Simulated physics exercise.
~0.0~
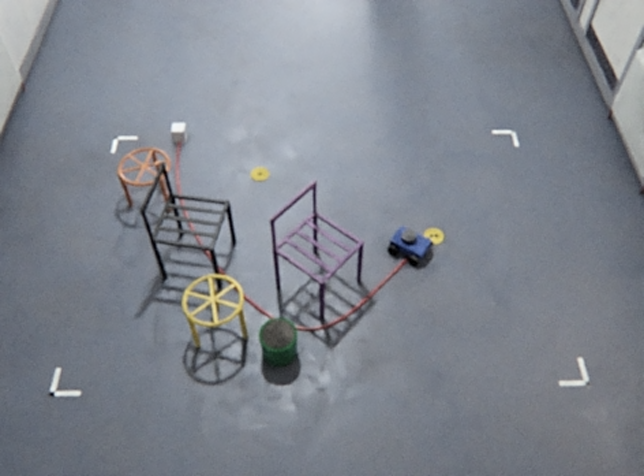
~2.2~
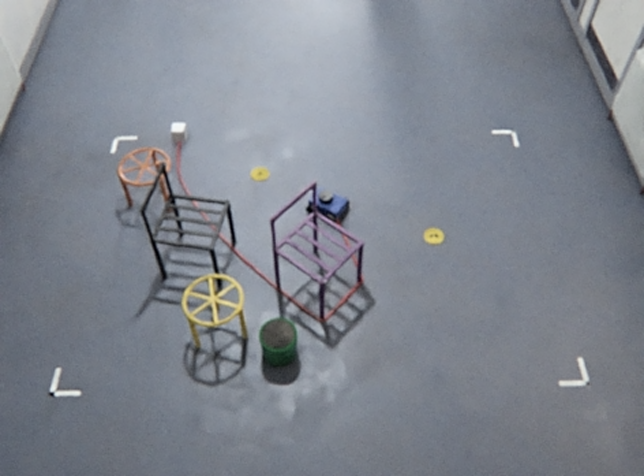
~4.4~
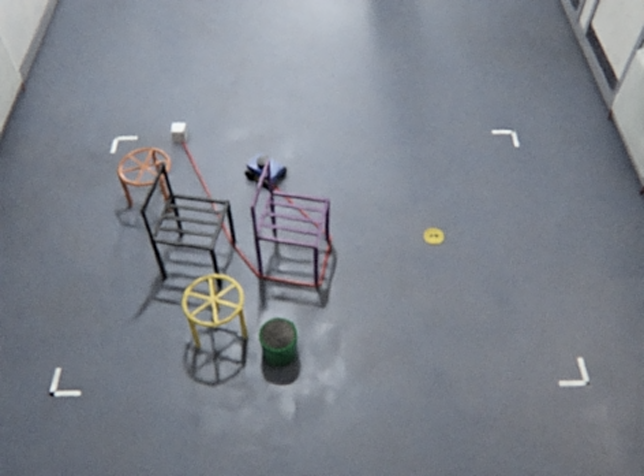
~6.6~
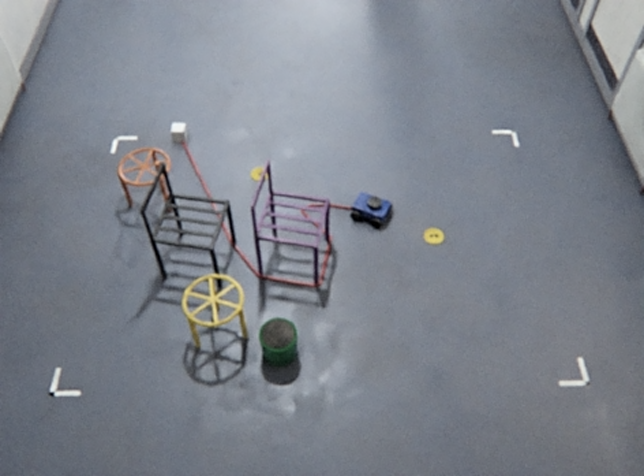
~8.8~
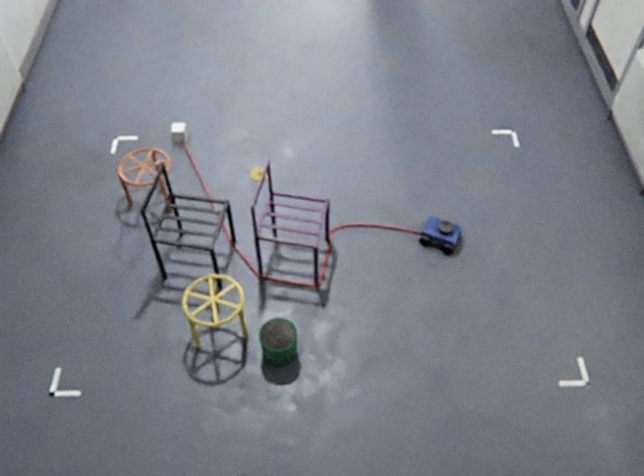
The footage shows a blue cart on a red lead from a small white box driving left behind a purple chair to a yellow mark as the chair shifts slightly left, then returning right to another yellow mark, the lead still attached to the box and running by the chair's legs.
